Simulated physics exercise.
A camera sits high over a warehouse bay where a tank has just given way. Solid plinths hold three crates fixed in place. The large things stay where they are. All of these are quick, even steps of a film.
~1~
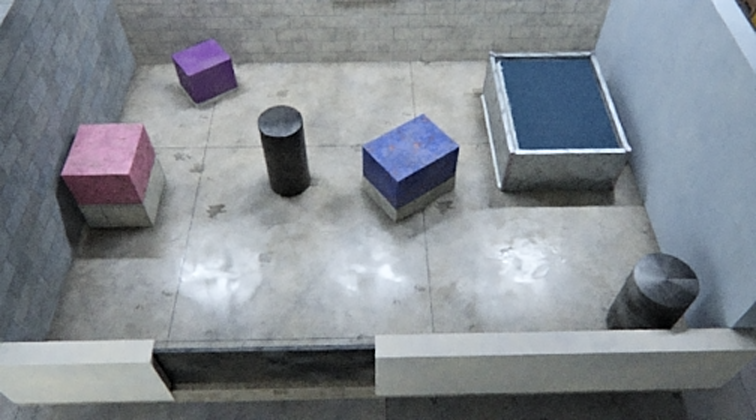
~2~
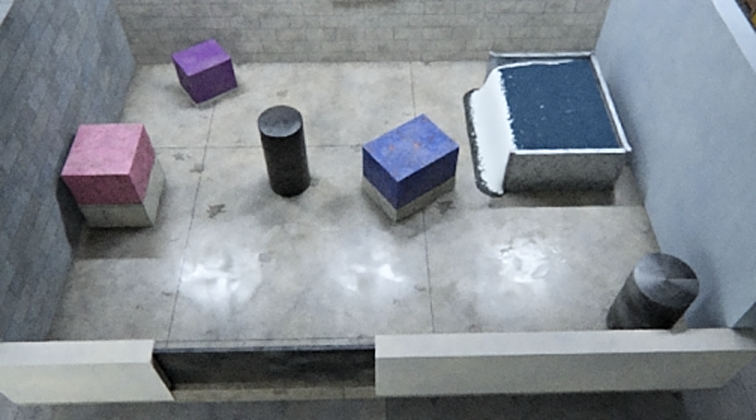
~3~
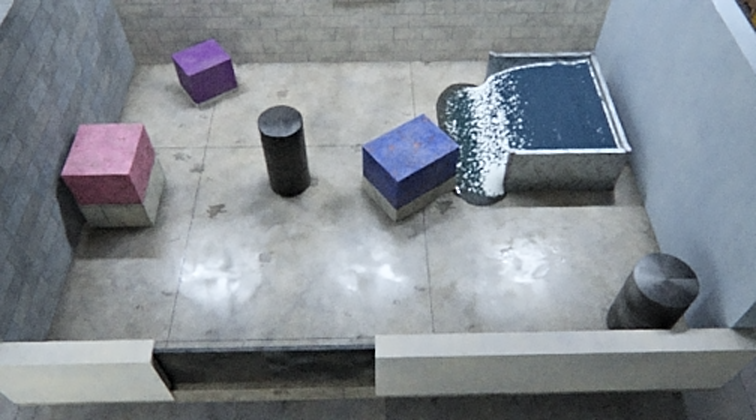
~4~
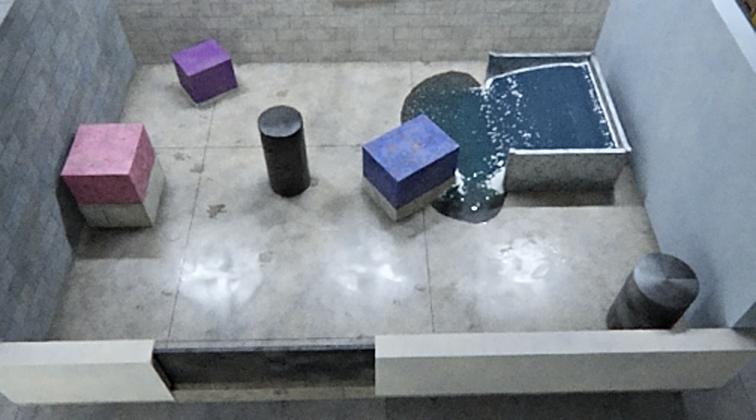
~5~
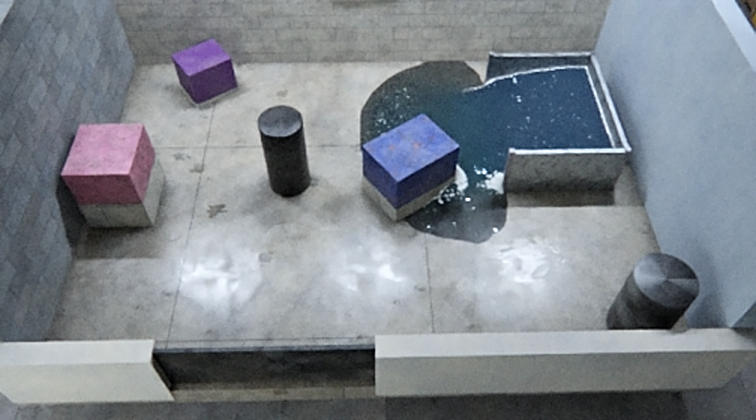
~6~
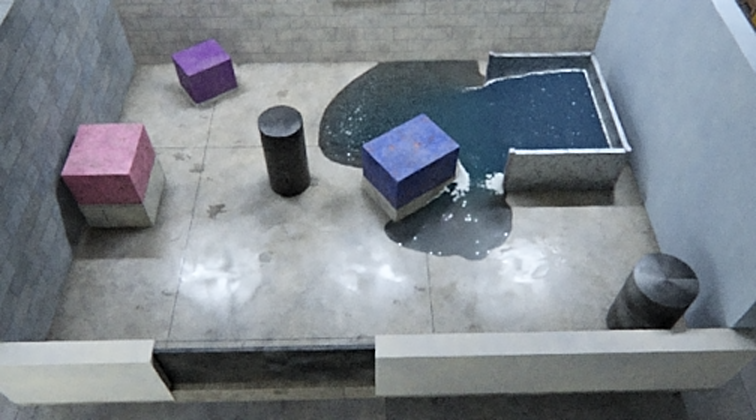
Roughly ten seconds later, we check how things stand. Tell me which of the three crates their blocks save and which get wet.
Here is how it ends: The blue crate gets wet; the purple crate gets wet; the pink crate is spared.
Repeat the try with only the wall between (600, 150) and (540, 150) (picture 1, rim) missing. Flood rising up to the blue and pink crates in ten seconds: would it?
Note: Blue one is left dry; pink one is left dry.
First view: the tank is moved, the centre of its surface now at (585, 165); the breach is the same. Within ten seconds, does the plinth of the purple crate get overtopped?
The purple crate is flooded.
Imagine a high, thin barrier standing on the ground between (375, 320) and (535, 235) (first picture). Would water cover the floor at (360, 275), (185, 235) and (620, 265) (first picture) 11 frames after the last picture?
As listed: Flooded, dry, not flooded.
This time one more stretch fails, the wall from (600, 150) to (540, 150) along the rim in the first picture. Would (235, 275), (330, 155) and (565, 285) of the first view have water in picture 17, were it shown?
Read off point by point, the answer is not soaked, not soaked, soaking.
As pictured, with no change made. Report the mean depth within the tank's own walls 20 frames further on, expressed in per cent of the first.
I make it 14 per cent.
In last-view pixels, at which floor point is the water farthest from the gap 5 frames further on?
The front tops out at about (169, 117).
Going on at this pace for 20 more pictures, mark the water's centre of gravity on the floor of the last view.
The water's centre sits above (335, 148).
A moment on, water covers 40 % of the floor; the blue crate water round its plinth, the purple crate water round its plinth, the pink crate not reached.
Next, water covers 55 % of the floor; the blue crate water round its plinth, the purple crate water round its plinth, the pink crate water round its plinth.
Then, water covers 65 % of the floor; the blue crate water round its plinth, the purple crate water round its plinth, the pink crate water round its plinth.
Later, water covers 85 % of the floor; the blue crate water round its plinth, the purple crate water round its plinth, the pink crate water round its plinth.
In the end, water covers 100 % of the floor; the blue crate was topped, the purple crate was topped, the pink crate stayed above the water.
